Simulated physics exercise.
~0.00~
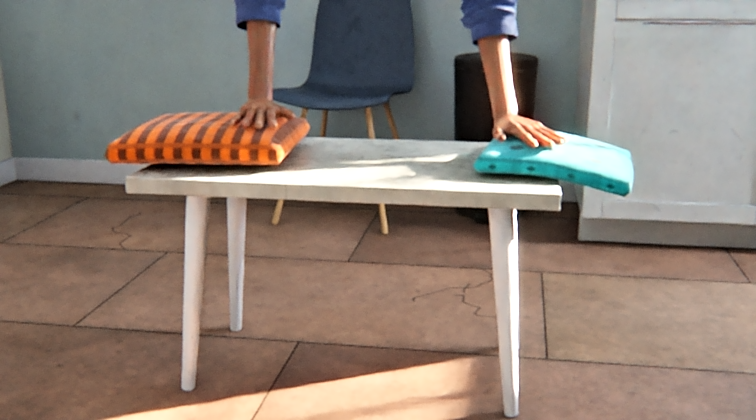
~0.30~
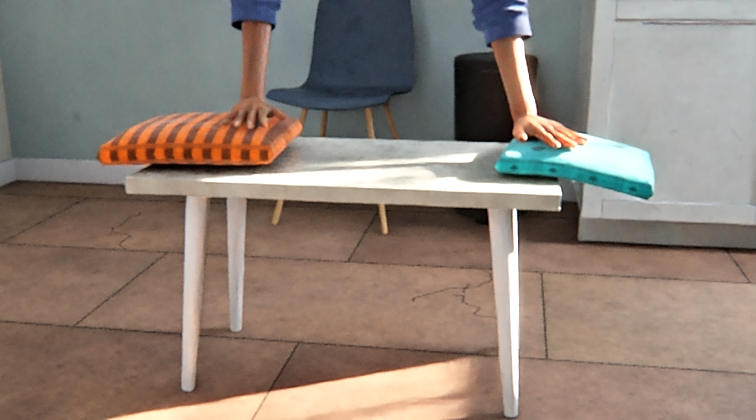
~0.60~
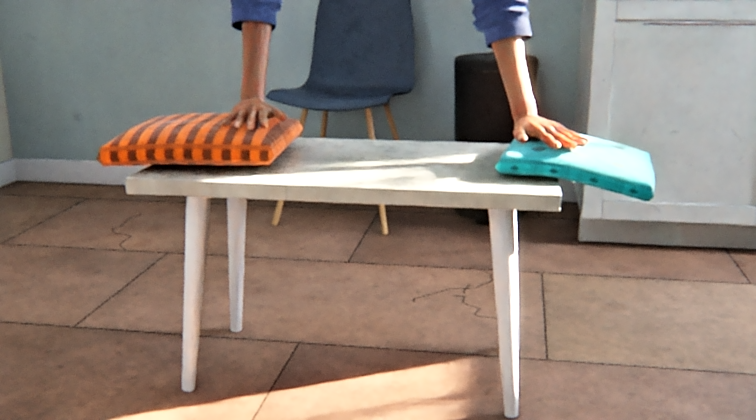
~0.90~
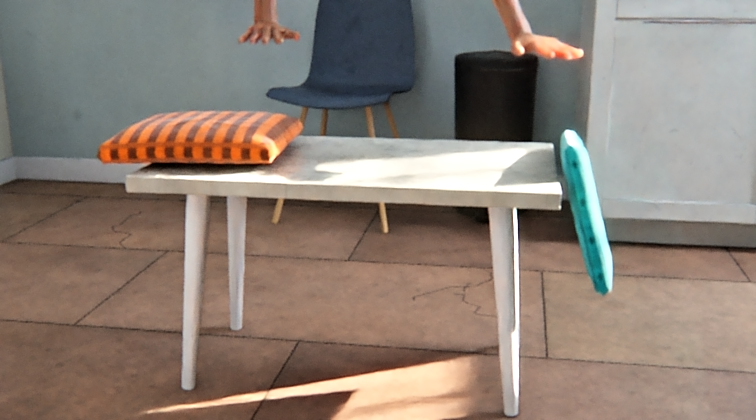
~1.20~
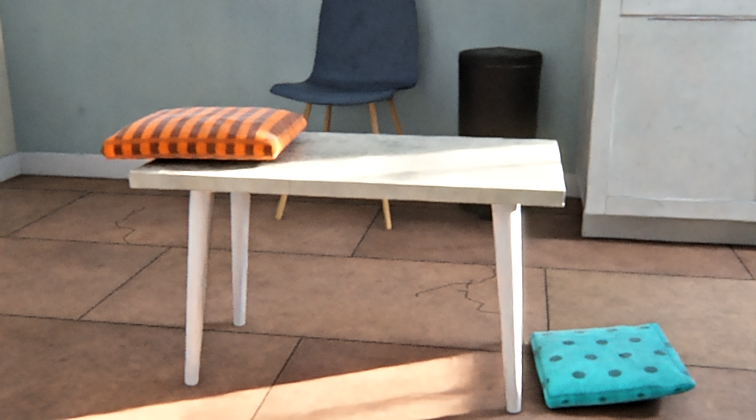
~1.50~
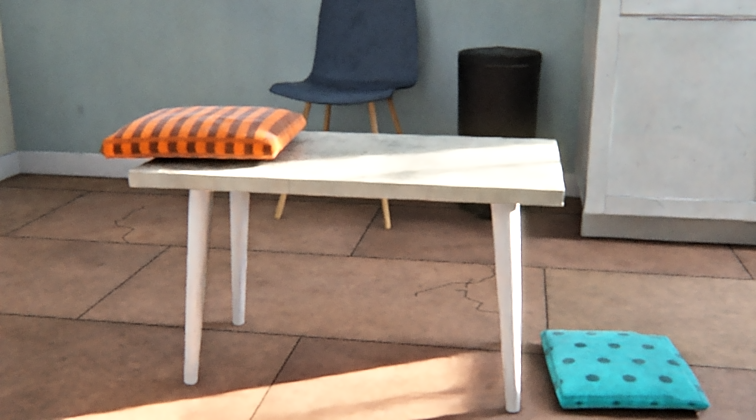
At first, two hands press down on an orange checked cushion at the left end of a short pale bench and a turquoise seat pad at the right end, each sticking out over the edge. The hands shift the cushion slightly left and the pad farther right, then hold them there. Next, both hands lift away, and the turquoise pad tips outward and drops off the end. It lands on the tiled floor beside the bench, its dotted face showing, and ends up lying flat there. The orange cushion stays in place on the bench.
